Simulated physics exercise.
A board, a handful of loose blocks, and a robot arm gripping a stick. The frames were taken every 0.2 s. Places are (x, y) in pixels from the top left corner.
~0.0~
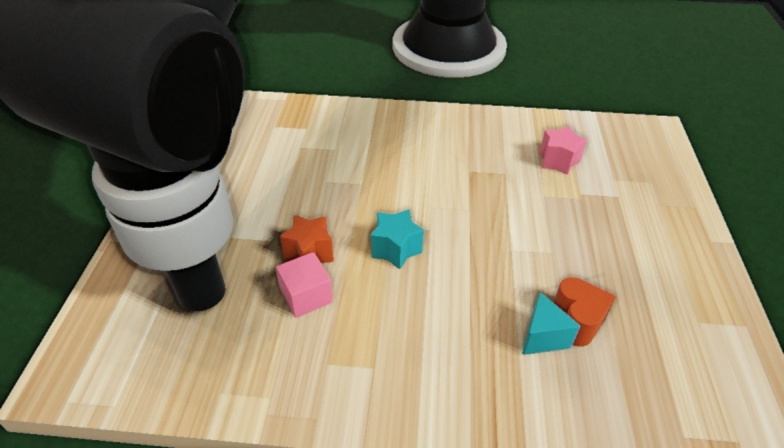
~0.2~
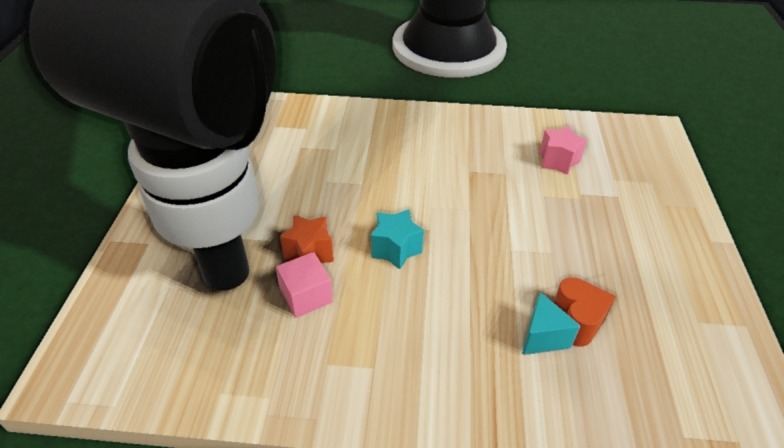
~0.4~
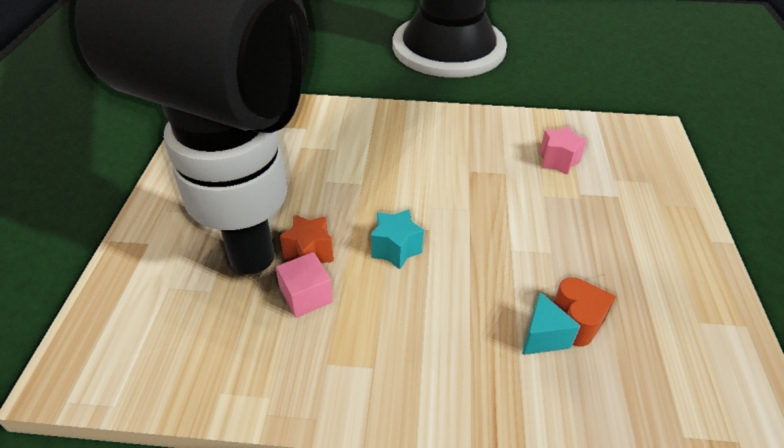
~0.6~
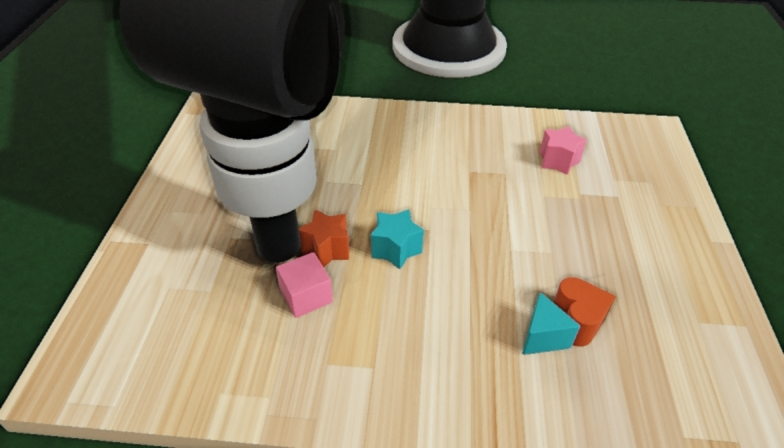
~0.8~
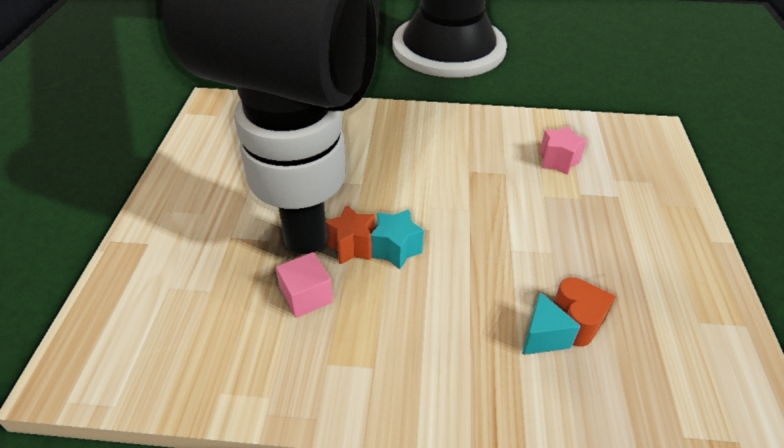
A robot arm moves right and pushes the orange star block toward the turquoise star.
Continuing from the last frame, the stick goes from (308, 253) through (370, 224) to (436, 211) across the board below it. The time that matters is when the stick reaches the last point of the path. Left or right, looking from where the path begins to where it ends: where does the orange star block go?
Seen from start to end, it moves right.
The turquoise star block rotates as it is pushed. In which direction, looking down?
Clockwise rotation.
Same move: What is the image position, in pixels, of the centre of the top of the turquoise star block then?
Located at (475, 238).
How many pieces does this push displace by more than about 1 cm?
The push will move two blocks.
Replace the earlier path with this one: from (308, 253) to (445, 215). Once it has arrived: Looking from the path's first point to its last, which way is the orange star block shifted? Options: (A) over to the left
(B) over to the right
Choice B: Over to the right.
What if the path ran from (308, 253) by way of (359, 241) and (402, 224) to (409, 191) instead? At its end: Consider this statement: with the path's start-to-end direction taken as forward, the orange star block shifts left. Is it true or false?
Answer: False.
What follows on the original path. One third of the way, stick at (349, 217); orange star block at (388, 209), turned 35° clockwise; turquoise star block at (424, 228), turned 30° clockwise.
Two thirds of the way, stick at (394, 204); orange star block at (436, 204), turned 65° clockwise; turquoise star block at (457, 232), turned 60° clockwise.
At the end, stick at (438, 198); pink square block unmoved; orange star block at (477, 208), turned 100° clockwise; turquoise star block at (475, 238), turned 95° clockwise.
